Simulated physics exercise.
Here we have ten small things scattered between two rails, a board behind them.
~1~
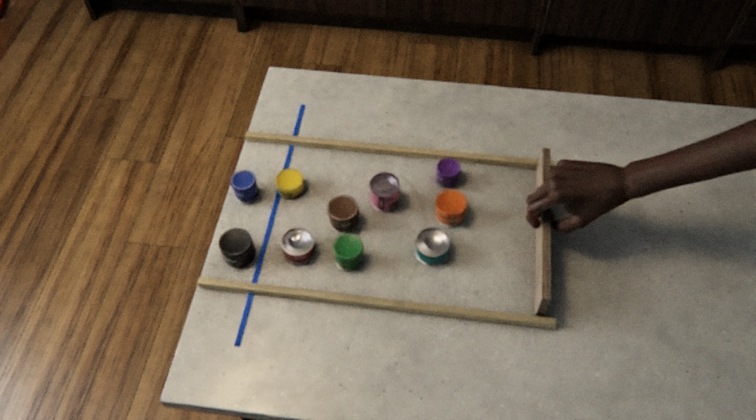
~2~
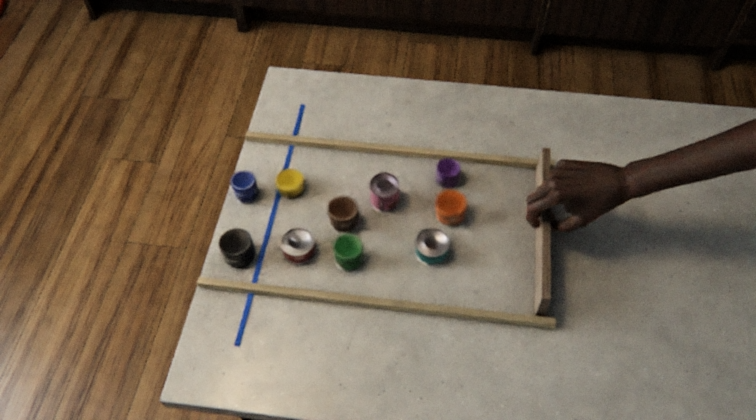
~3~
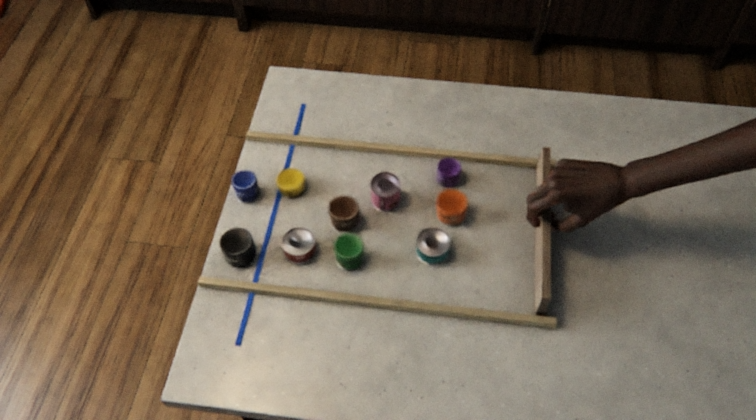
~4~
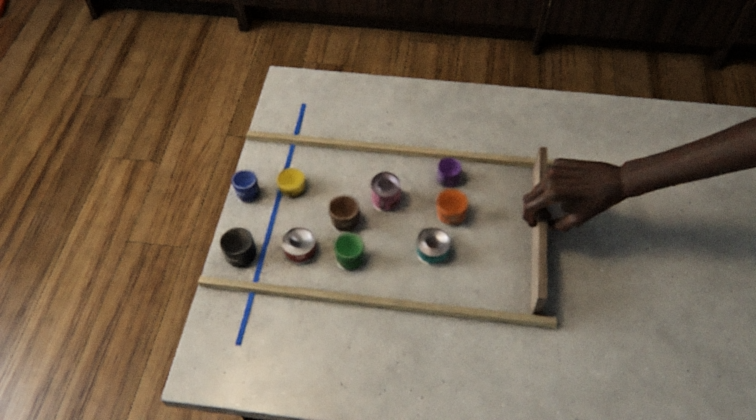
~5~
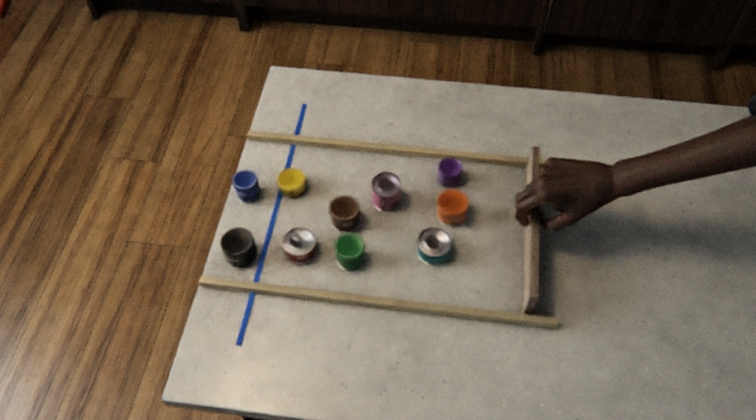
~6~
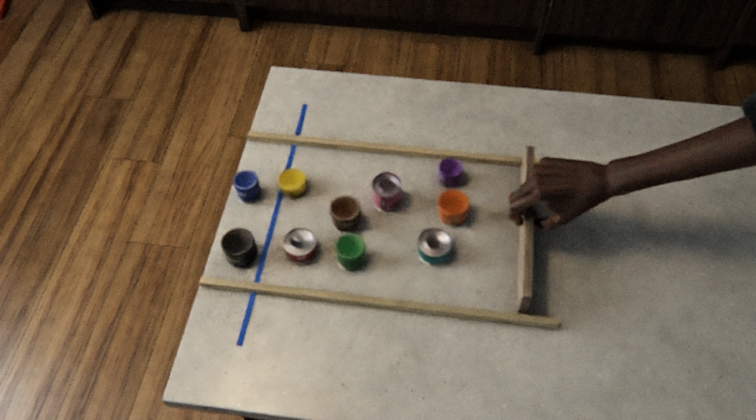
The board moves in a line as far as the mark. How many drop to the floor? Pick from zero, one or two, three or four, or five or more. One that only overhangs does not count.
Outcome: The number that fall off is one or two.
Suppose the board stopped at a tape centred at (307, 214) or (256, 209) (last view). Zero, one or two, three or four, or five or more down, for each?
The falls would be none; more than four.
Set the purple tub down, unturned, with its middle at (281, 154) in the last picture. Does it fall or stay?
From there it is kept.
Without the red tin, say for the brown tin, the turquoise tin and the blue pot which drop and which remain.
The brown tin holds on; the turquoise tin holds on; the blue pot falls.
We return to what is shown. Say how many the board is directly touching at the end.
It touches 5.
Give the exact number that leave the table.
Exactly 2.
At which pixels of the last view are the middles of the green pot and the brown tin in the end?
The green pot stops around (247, 252); the brown tin around (238, 204).
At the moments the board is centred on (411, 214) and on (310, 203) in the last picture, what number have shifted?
The counts are 4 and 9.
Soon after, none off yet; blue pot at rest near (247, 187); black tub at rest near (240, 248); yellow tin at rest near (293, 184).
After that, none off yet; blue pot at rest near (247, 187); black tub moving near (234, 248); yellow tin moving near (285, 182).
In the end, the number that fall off is one or two; gone, black tub and blue pot.
